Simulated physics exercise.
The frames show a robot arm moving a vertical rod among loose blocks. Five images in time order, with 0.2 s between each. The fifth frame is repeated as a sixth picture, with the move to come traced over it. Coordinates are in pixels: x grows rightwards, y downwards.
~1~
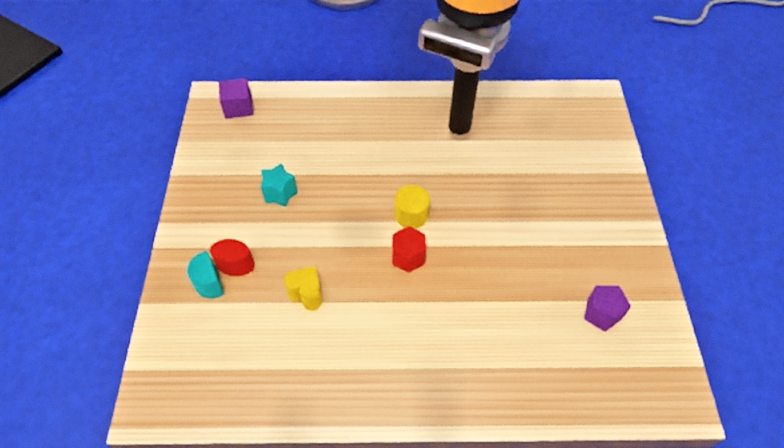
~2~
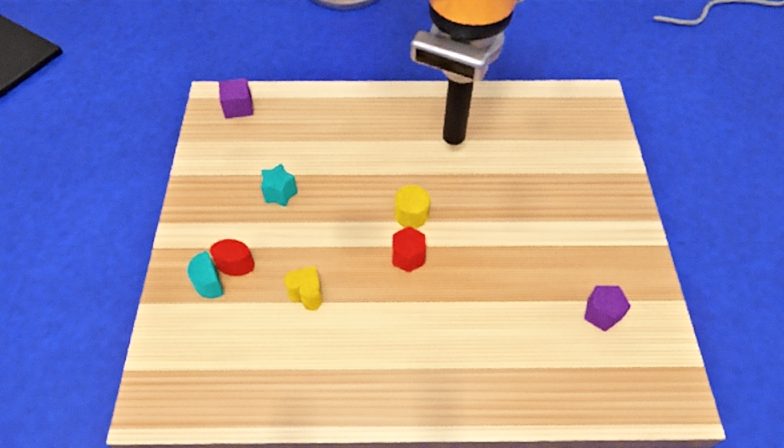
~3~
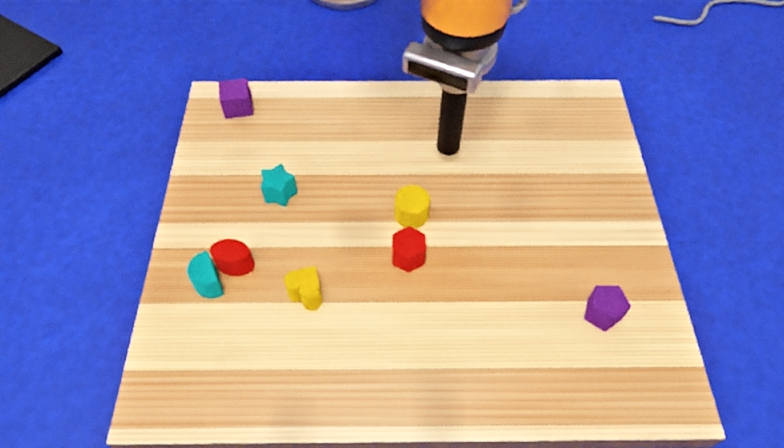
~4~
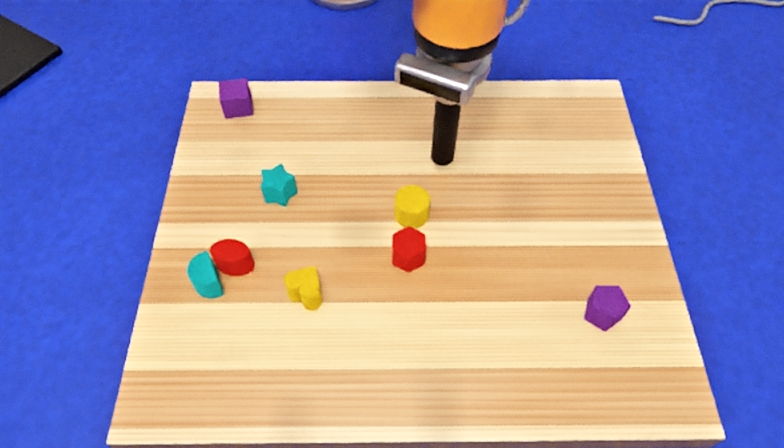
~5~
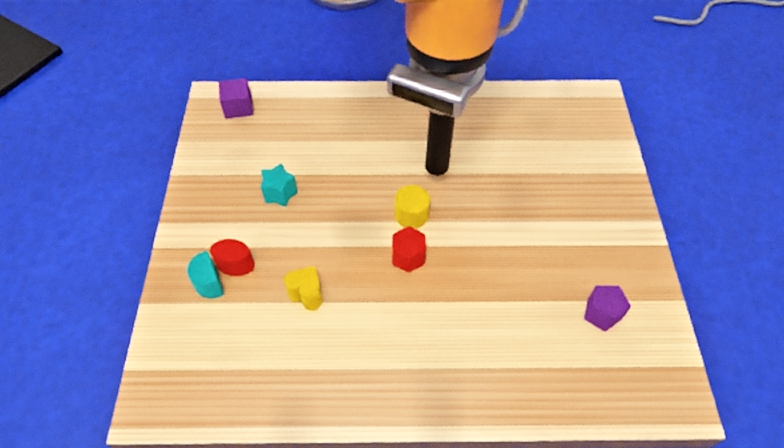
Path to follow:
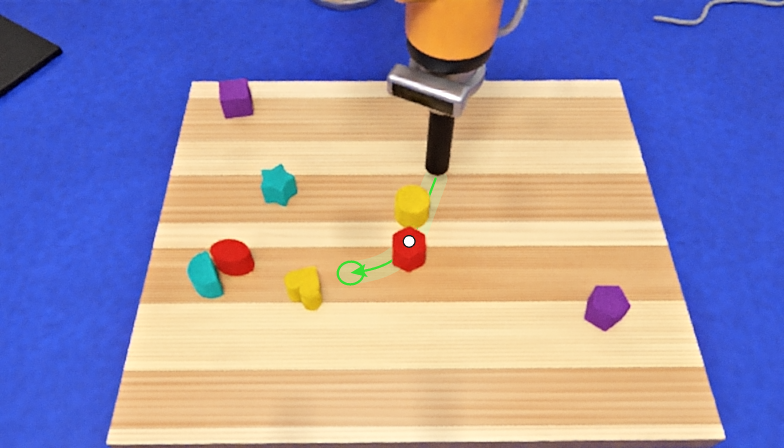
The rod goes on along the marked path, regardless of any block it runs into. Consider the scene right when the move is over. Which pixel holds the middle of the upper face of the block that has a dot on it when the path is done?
Top centre: (392, 276).
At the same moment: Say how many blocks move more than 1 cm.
Blocks moved: Two.
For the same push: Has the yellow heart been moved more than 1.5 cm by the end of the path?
No, I don't think so.
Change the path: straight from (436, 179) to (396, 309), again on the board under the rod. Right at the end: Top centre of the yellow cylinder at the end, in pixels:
Around (383, 228).
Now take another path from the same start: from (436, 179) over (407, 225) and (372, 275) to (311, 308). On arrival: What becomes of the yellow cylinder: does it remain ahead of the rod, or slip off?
Carried ahead at the end.
The drawn path runs from (436, 179) by way of (421, 217) and (399, 255) to (351, 273); the dot is on the red six-sided block.
What follows on the original path. One third of the way, rod at (422, 206); red six-sided block at (407, 246), turned 15° anticlockwise; yellow cylinder at (398, 216).
Two thirds of the way, rod at (399, 245); red six-sided block at (398, 267), turned 85° anticlockwise; yellow cylinder at (368, 236).
At the end, rod at (350, 263); yellow heart not moved; red six-sided block at (392, 276), turned 115° anticlockwise; yellow cylinder at (334, 234).
